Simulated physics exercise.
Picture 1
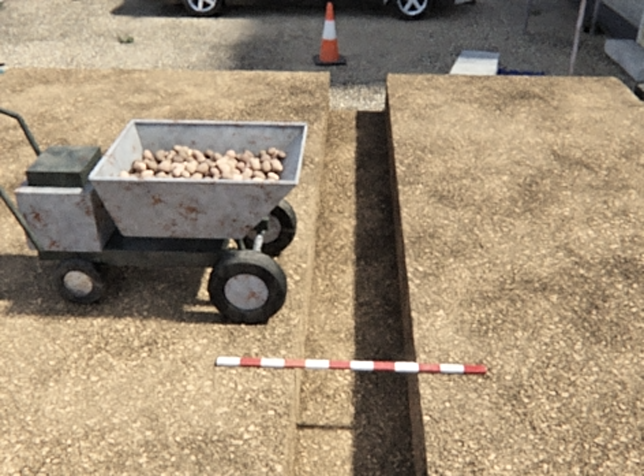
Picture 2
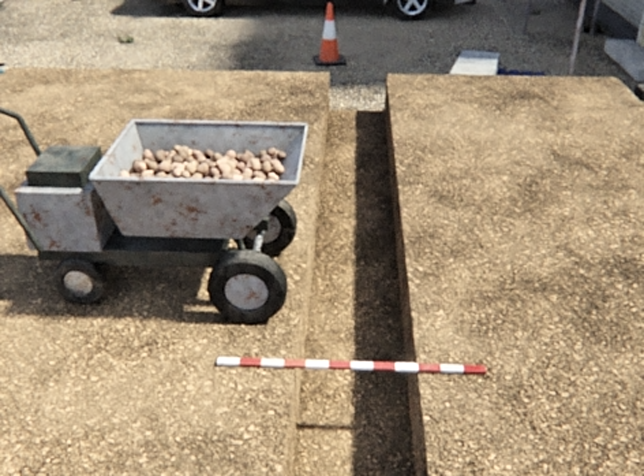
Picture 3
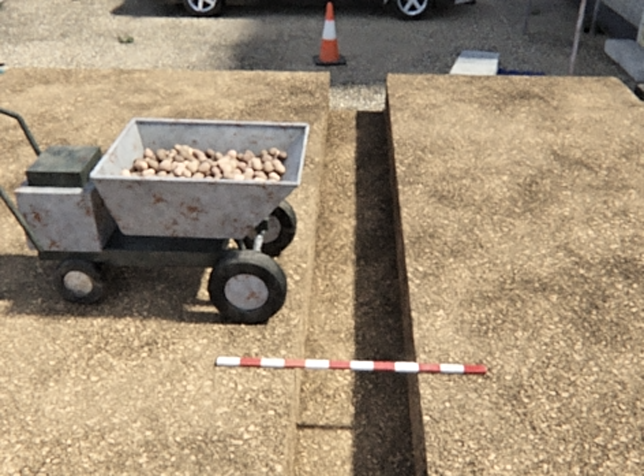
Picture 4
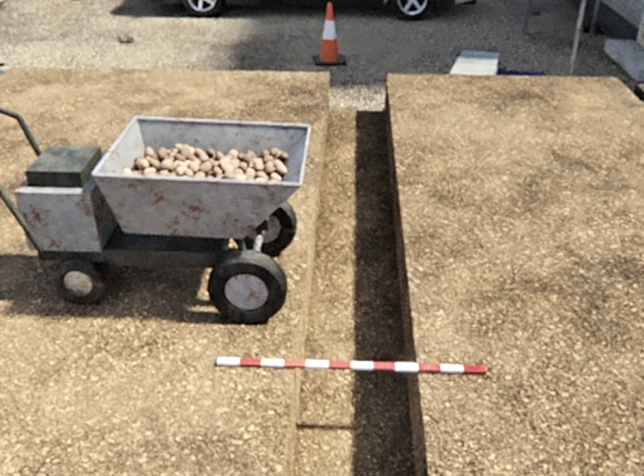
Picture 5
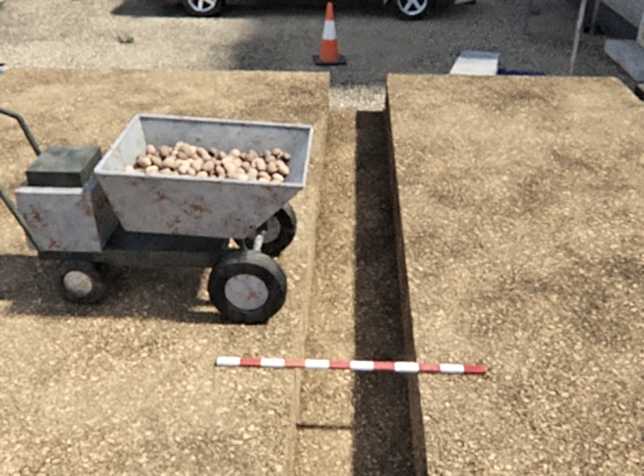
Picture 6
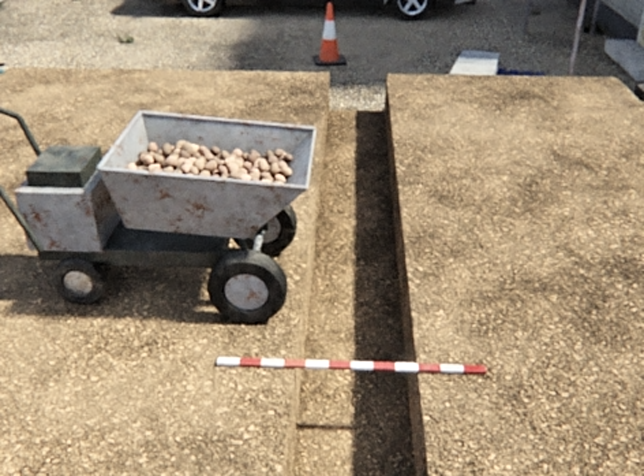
A grey metal tray heaped with rounded, pinkish-brown cobbles sits on a small powered barrow at left, seen from the side and slightly above on a sunlit gravel surface. A straight-sided trench runs away to its right, with a red-and-white striped staff lying across it and an orange cone and parked vehicle behind. The tray slowly tilts a little to the right, its back edge rising, while the barrow's wheels and the camera stay still.
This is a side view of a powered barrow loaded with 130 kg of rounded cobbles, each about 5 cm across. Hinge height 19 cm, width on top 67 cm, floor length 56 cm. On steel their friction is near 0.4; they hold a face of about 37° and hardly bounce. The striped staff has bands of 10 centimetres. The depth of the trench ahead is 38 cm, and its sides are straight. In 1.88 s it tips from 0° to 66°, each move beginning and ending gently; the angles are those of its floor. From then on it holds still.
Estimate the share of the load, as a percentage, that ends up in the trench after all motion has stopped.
Roughly 68 per cent of the load ends up there.
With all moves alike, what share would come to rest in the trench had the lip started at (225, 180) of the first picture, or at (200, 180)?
That gives roughly 100 per cent and roughly 100 per cent.
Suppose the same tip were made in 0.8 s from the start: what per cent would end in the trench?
It would be near 55 percent.
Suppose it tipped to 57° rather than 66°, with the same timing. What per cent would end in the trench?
About 40%.
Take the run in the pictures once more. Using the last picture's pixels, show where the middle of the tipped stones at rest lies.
Somewhere near pixel (392, 329).
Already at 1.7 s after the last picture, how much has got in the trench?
15 per cent, give or take.
Then, 1.1 s after the last picture the floor is at 56°, 100 % in the tray; the foremost stones are at (361, 240).
Then, 1.7 s after the last picture the floor is at 66°, 69 % in the tray, 15 % in the trench, 16 % past the trench; the foremost stones are at (471, 300).
Then, 2.0 s after the last picture the floor is at 66°, 39 % in the tray, 31 % in the trench, 30 % past the trench; the foremost stones are at (526, 296).
Then, 4.0 s after the last picture the floor is at 66°, 0 % in the tray, 68 % in the trench, 32 % past the trench; the foremost stones are at (560, 307).
